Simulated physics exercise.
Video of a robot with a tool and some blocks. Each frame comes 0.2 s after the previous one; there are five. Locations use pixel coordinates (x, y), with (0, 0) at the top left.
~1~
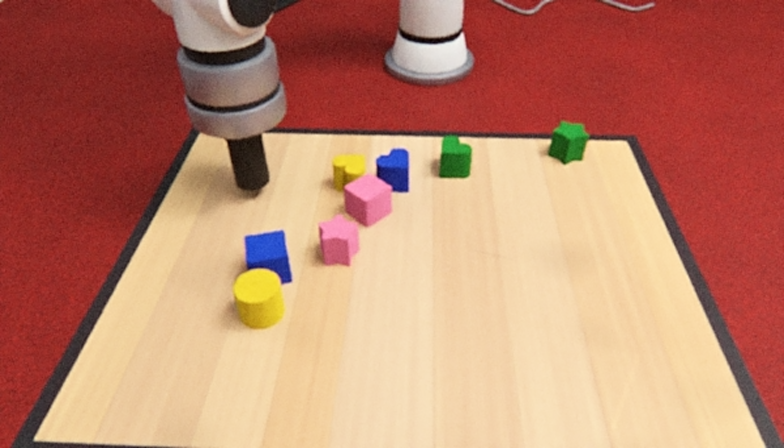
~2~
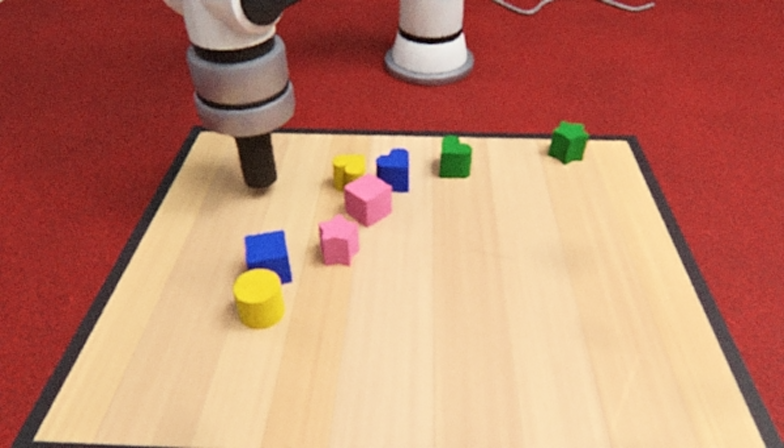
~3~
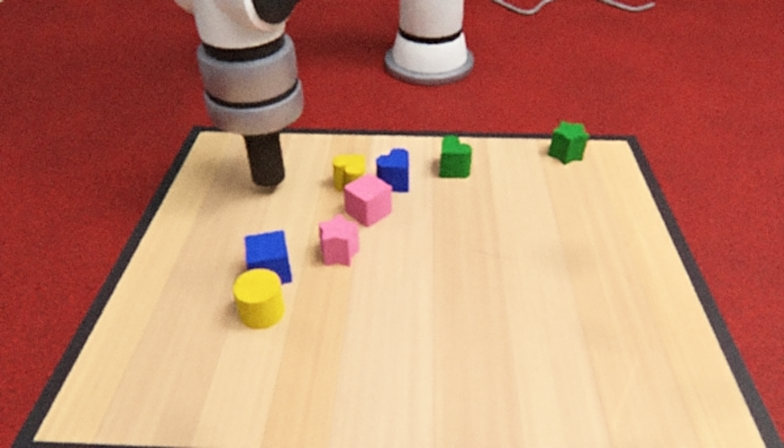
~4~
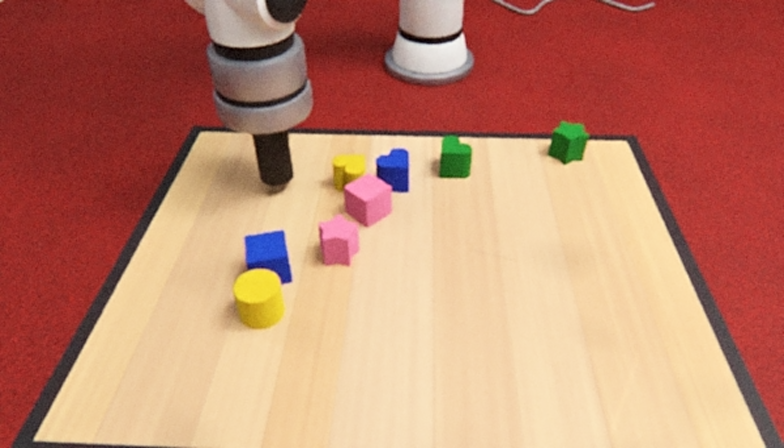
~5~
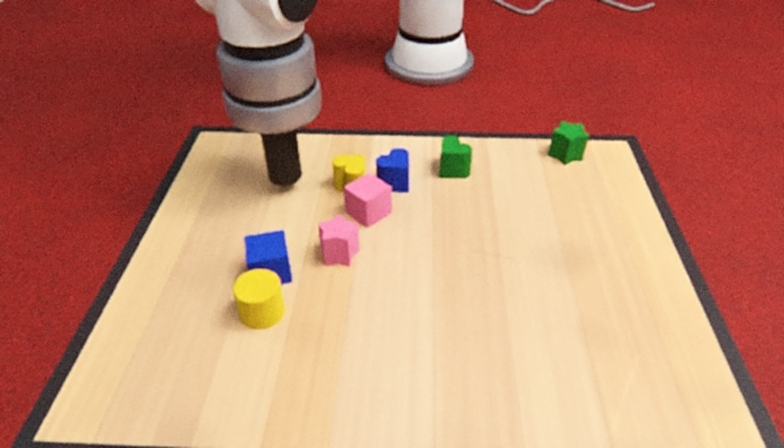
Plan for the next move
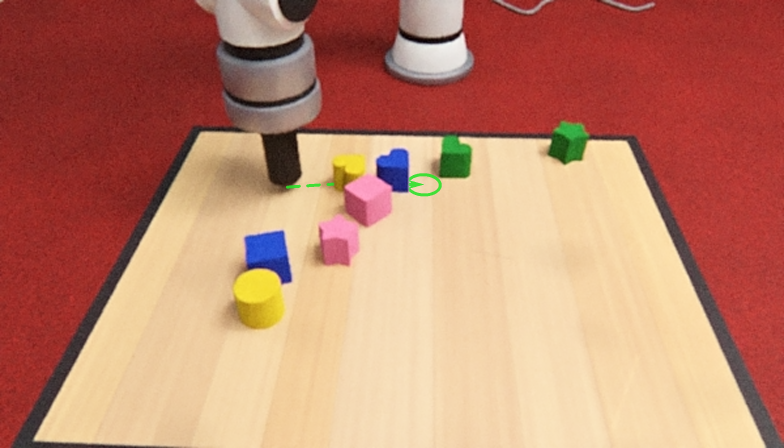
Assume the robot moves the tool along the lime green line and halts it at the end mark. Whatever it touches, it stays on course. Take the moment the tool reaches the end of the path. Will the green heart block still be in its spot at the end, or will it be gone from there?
The answer is that it remains undisturbed.
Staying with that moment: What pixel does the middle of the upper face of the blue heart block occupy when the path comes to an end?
Pixel (461, 163).
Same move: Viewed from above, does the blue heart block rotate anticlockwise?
Yes, that is what happens.
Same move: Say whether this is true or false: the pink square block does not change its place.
That is false.
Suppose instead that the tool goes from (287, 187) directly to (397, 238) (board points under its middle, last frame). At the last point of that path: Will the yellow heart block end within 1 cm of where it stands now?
Yes, it checks out.
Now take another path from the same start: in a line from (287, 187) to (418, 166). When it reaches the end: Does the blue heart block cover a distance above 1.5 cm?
It seems so.
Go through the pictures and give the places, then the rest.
In the first frame, tool's lower end (253, 181); yellow heart block (351, 162); pink square block (368, 187); blue heart block (395, 158); green heart block (455, 145).
In the second frame, tool (261, 179); blocks still.
In the third frame, tool (269, 177); blocks still.
In the fourth frame, tool (277, 176); blocks still.
In the fifth frame, tool (285, 176); yellow heart block (351, 162); pink square block (368, 187); blue heart block (395, 158); green heart block (455, 145).
Drawn move, from (287, 187) by way of (356, 184) to (424, 185).
On the path given first. One third of the way, tool (332, 173); yellow heart block (366, 163); blue heart block (399, 158).
Two thirds of the way, tool (378, 173); yellow heart block (404, 171), turned 60° clockwise; pink square block (378, 191), turned 50° clockwise; blue heart block (429, 161), turned 70° anticlockwise.
At the end, tool (424, 173); yellow heart block (426, 176), turned 135° clockwise; pink square block (378, 191), turned 50° clockwise; blue heart block (461, 163), turned 80° anticlockwise; green heart block still.
